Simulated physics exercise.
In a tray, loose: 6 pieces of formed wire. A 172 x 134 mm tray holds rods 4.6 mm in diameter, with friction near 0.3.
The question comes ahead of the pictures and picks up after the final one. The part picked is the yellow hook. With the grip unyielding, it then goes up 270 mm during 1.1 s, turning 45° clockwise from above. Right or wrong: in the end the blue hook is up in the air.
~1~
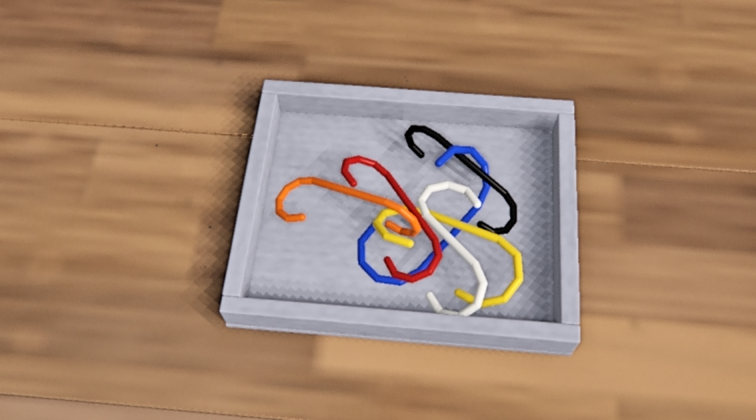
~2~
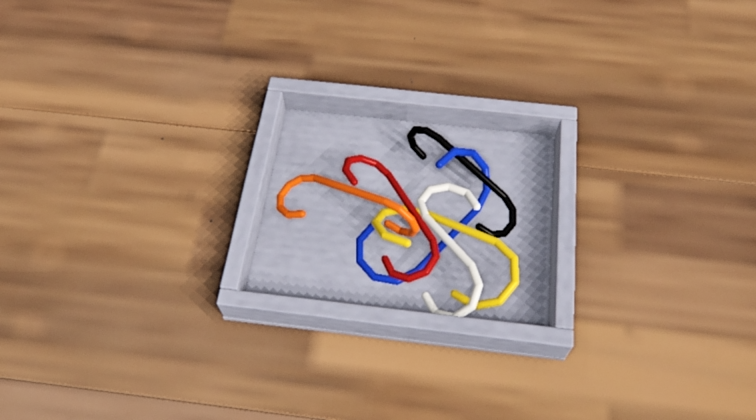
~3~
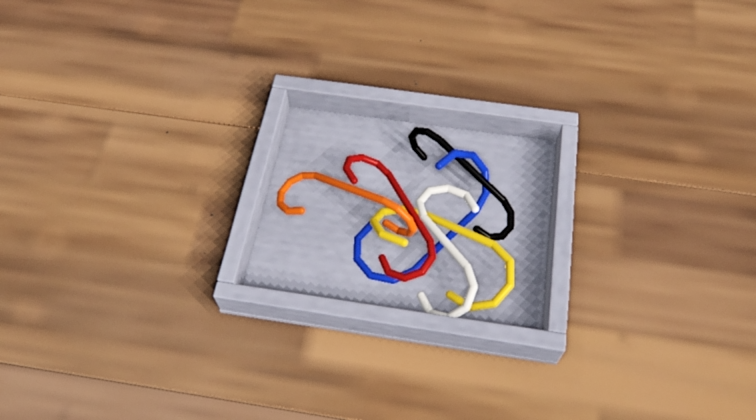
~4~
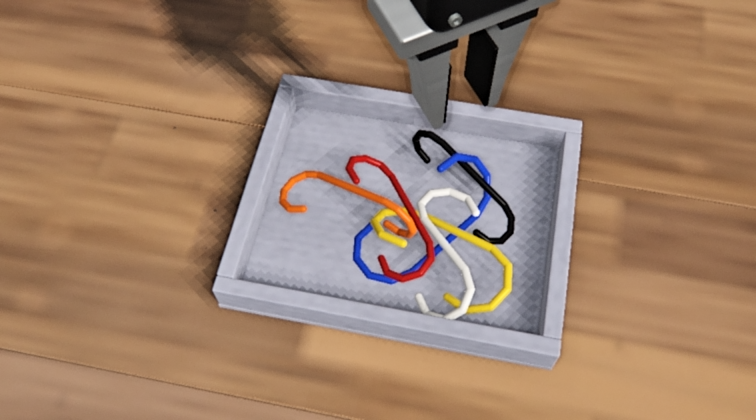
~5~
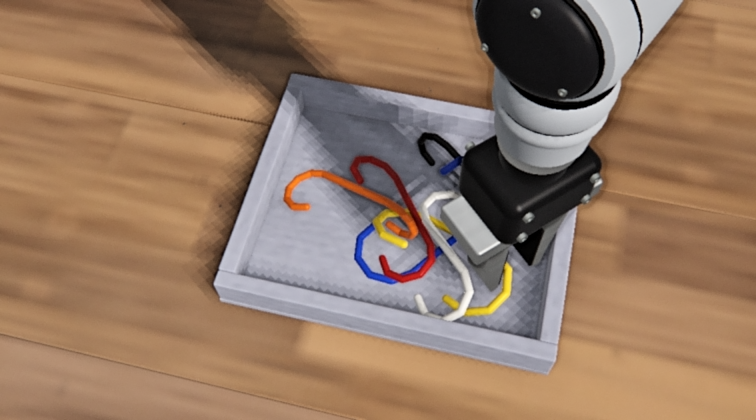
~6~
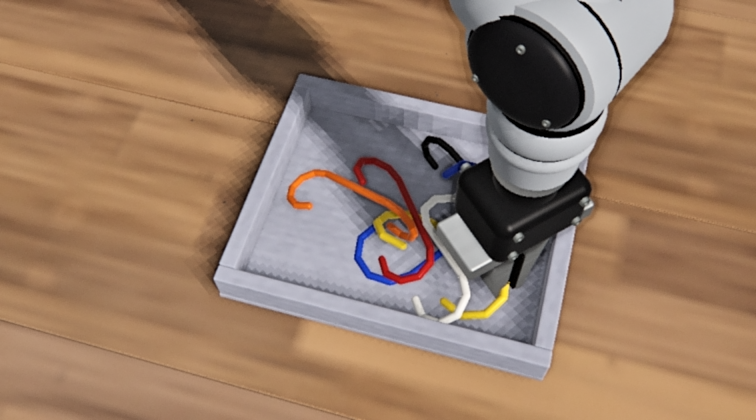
Wrong.
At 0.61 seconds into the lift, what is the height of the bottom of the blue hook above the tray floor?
Height: Approx. 0 mm.
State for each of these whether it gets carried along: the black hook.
Black hook down.
Then, 0.33 s into the lift, lowest point more than 20 mm over the tray floor, yellow hook 58 mm, white hook 31 mm, red hook 31 mm.
Then, 0.61 s into the lift, lowest point more than 20 mm over the tray floor, yellow hook 158 mm, white hook 141 mm, red hook 77 mm, orange hook 77 mm.
Then, 1.10 s into the lift, lowest point more than 20 mm over the tray floor, yellow hook 272 mm, white hook 255 mm, red hook 191 mm, orange hook 190 mm.
End, hanging yellow hook 272 mm, white hook 252 mm, orange hook 191 mm, red hook 190 mm; the other 2 are down.
